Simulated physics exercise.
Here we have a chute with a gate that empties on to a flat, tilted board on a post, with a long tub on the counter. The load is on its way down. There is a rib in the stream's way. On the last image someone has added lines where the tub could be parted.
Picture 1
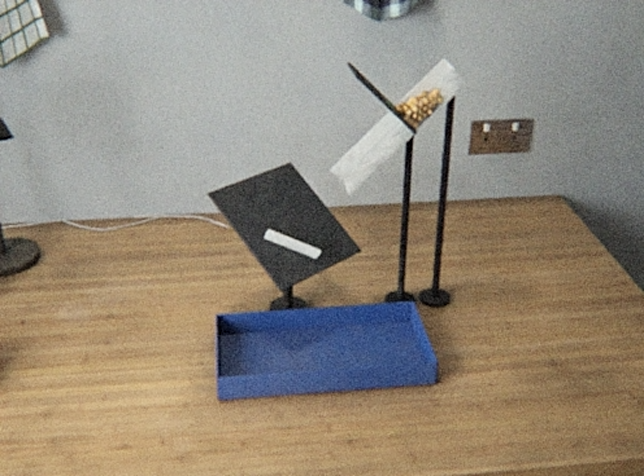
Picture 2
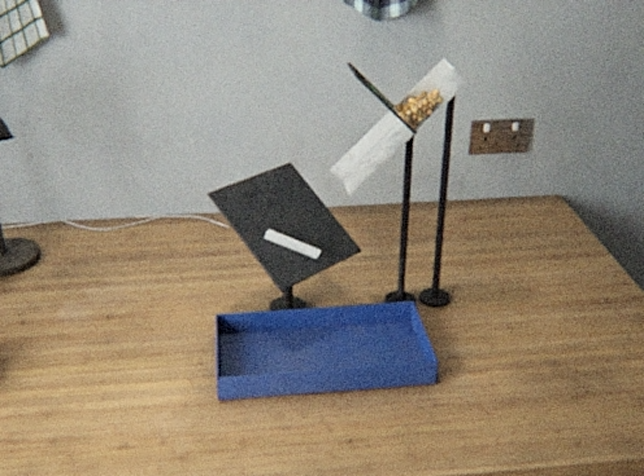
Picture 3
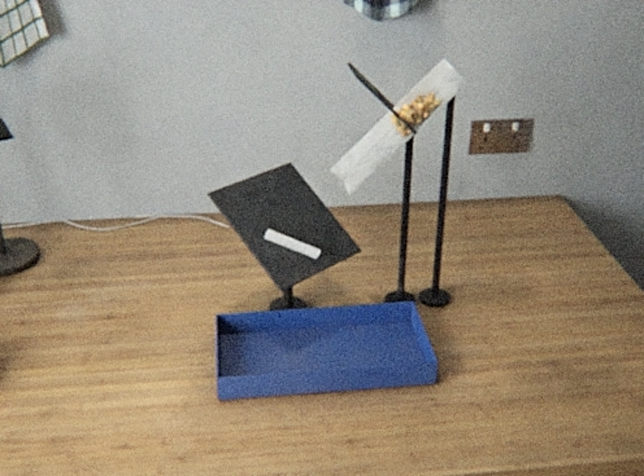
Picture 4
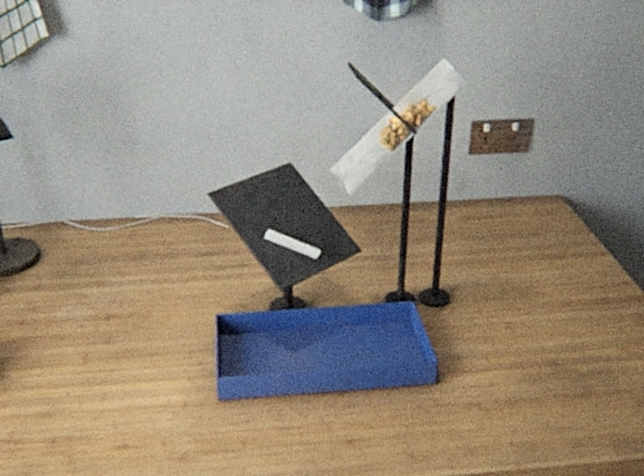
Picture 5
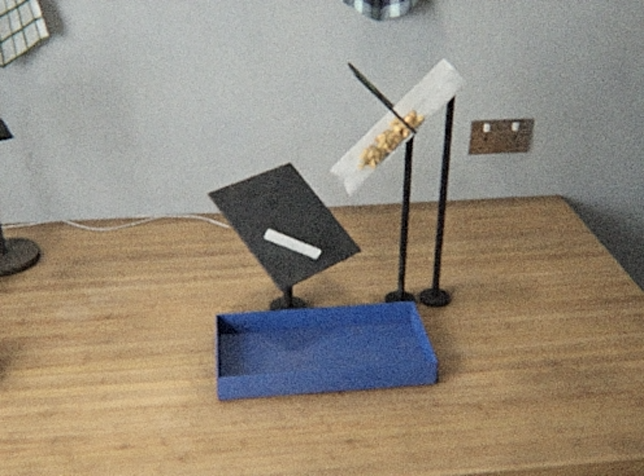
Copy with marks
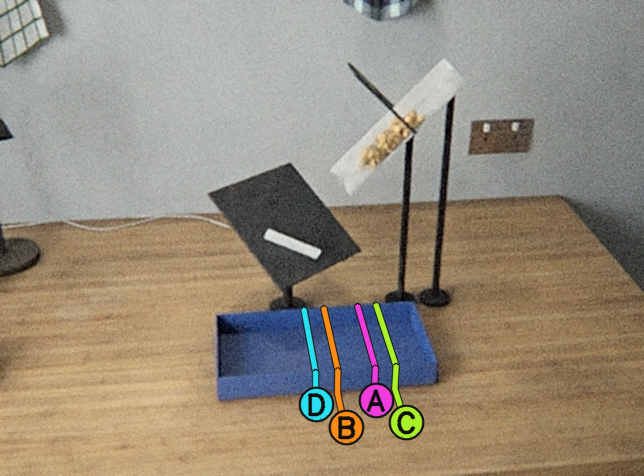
A long blue tub sits empty on a wooden counter against a grey wall, seen from slightly above by a still camera. Behind it a tilted black board with a short white rib stands on a post, and to the right a pale sloping chute with a dark gate rests on two black posts. The golden-brown chickpeas bunched high in the chute slide down leftward past the gate, spreading into a longer streak.
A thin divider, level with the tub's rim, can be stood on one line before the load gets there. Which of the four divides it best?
A beats the others.
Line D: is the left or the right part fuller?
More lands on the right.
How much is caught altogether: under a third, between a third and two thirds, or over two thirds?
Over two thirds.
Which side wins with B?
Right.
On the marked copy, line A crosses the front rim at (375, 366); line B crosses the front rim at (337, 369); line C crosses the front rim at (395, 365); line D crosses the front rim at (315, 371).
With A, of what is caught, close to half on the left of the divider, close to half on the right.
With B, of what is caught, a small share on the left of the divider, all but a few on the right.
With C, of what is caught, all but a few on the left of the divider, a small share on the right.
With D, of what is caught, a small share on the left of the divider, all but a few on the right.
